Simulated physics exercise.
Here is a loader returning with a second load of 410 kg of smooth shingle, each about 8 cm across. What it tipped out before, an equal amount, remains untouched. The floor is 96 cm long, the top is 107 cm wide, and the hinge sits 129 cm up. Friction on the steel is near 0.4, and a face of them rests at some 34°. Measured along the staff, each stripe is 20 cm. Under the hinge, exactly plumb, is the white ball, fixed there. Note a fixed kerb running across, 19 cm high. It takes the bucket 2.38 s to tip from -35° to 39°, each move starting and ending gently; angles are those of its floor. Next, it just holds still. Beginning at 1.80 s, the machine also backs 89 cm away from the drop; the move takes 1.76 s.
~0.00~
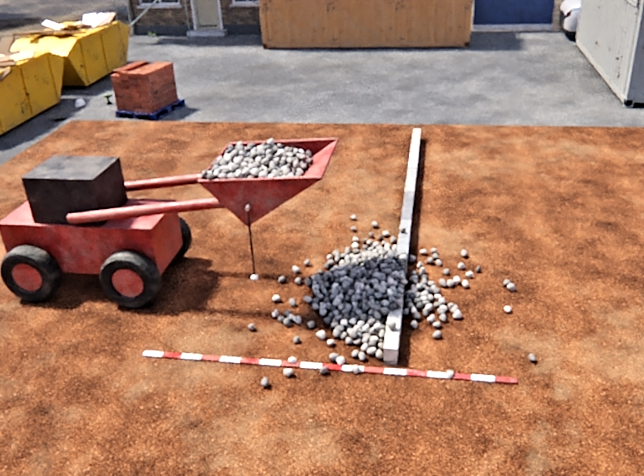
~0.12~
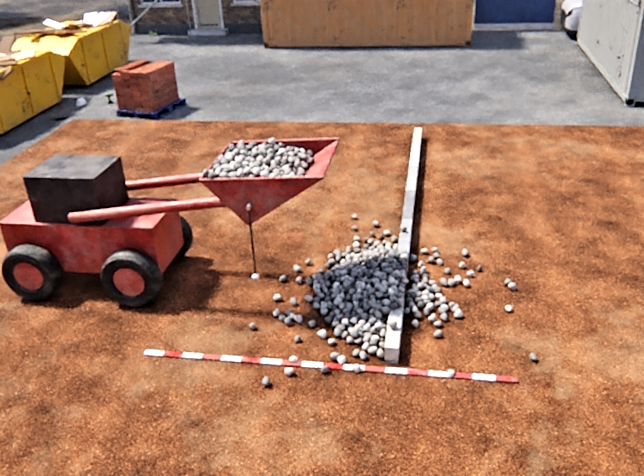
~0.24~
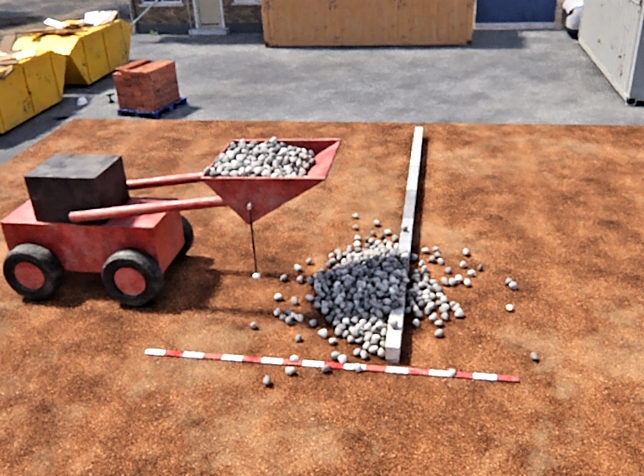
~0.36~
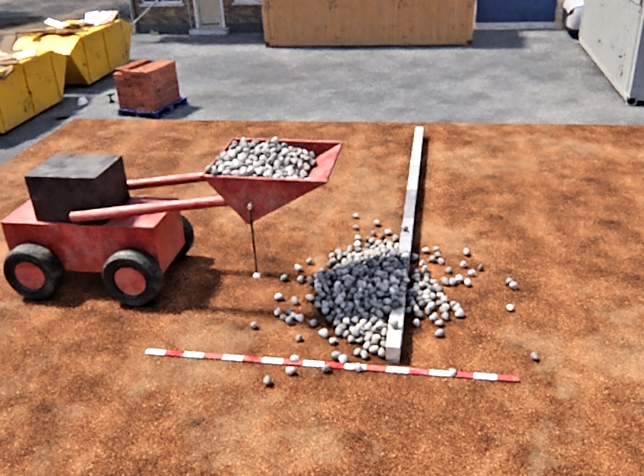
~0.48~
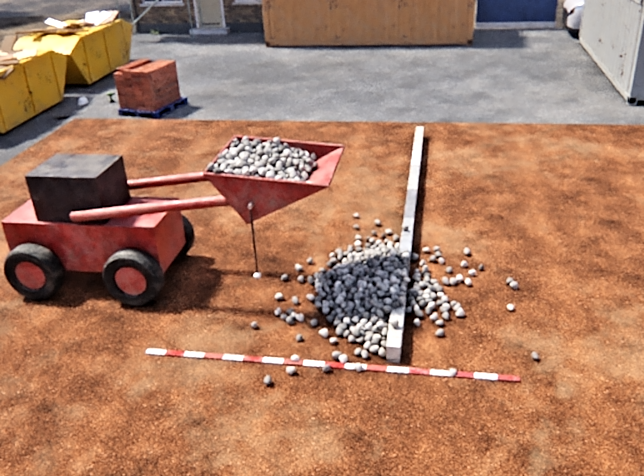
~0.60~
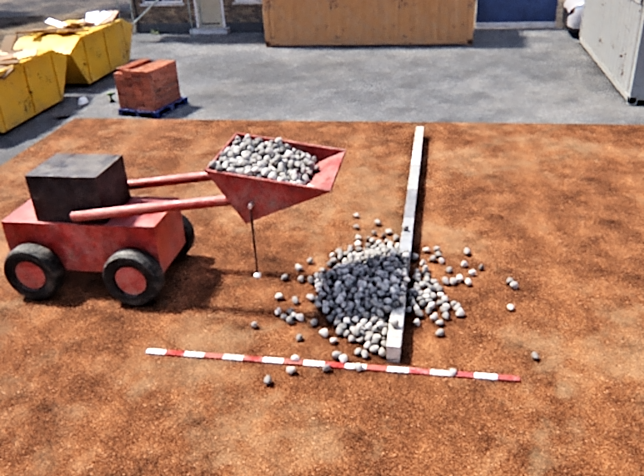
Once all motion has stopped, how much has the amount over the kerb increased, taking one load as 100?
It has increased by some 1 per cent.
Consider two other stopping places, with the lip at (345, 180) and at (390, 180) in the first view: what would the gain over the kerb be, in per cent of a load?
15 %, then 65 %.
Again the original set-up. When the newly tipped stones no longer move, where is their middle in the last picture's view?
Their centre ends up near (337, 280).
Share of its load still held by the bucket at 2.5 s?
It still holds about 5 per cent.
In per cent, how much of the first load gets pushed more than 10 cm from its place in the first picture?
Roughly 10 % of them.
After 1.8 s the floor is at 27°; in per cent of one load, 89 in the bucket, 101 on this side of the kerb, 11 over the kerb; the foremost stones are at (494, 286).
After 2.5 s the floor is at 39°; in per cent of one load, 4 in the bucket, 185 on this side of the kerb, 11 over the kerb; the foremost stones are at (494, 286).
After 4.0 s the floor is at 39°; in per cent of one load, 0 in the bucket, 189 on this side of the kerb, 12 over the kerb; the foremost stones are at (494, 286).
After 6.6 s the floor is at 39°; in per cent of one load, 0 in the bucket, 189 on this side of the kerb, 12 over the kerb; the foremost stones are at (494, 286). Net gain over the kerb, 1.
